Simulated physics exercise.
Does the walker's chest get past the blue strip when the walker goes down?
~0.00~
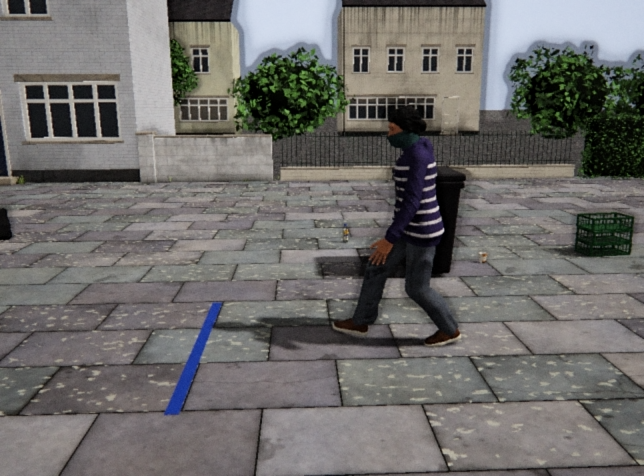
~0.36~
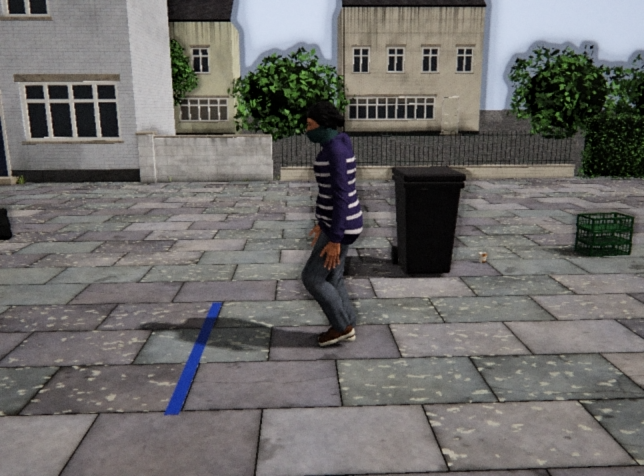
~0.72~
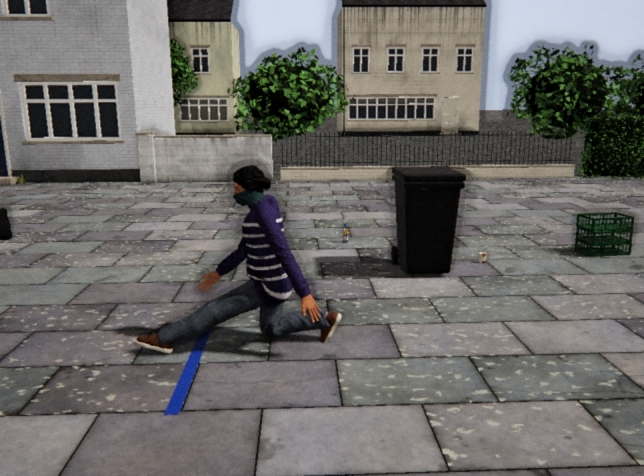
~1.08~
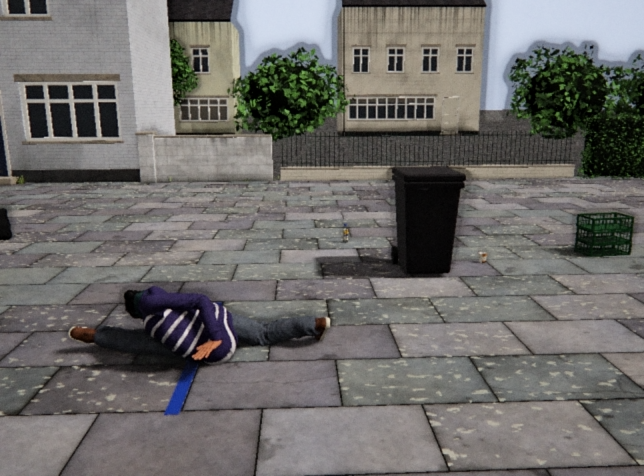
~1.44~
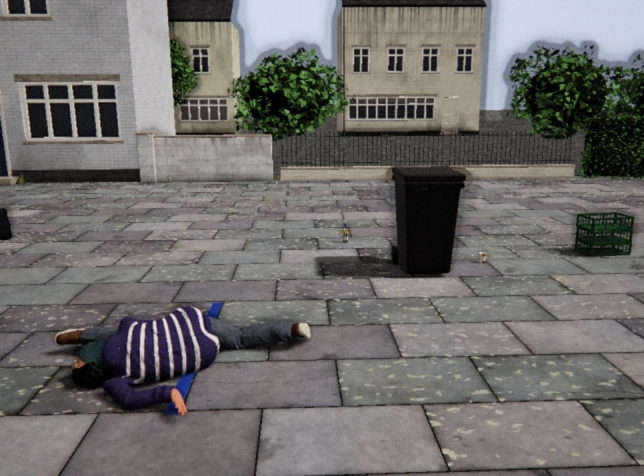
Yes, the walker collapses forward to the left and the chest passes the blue strip. The walker ends up lying on the paving with the legs stretched out.
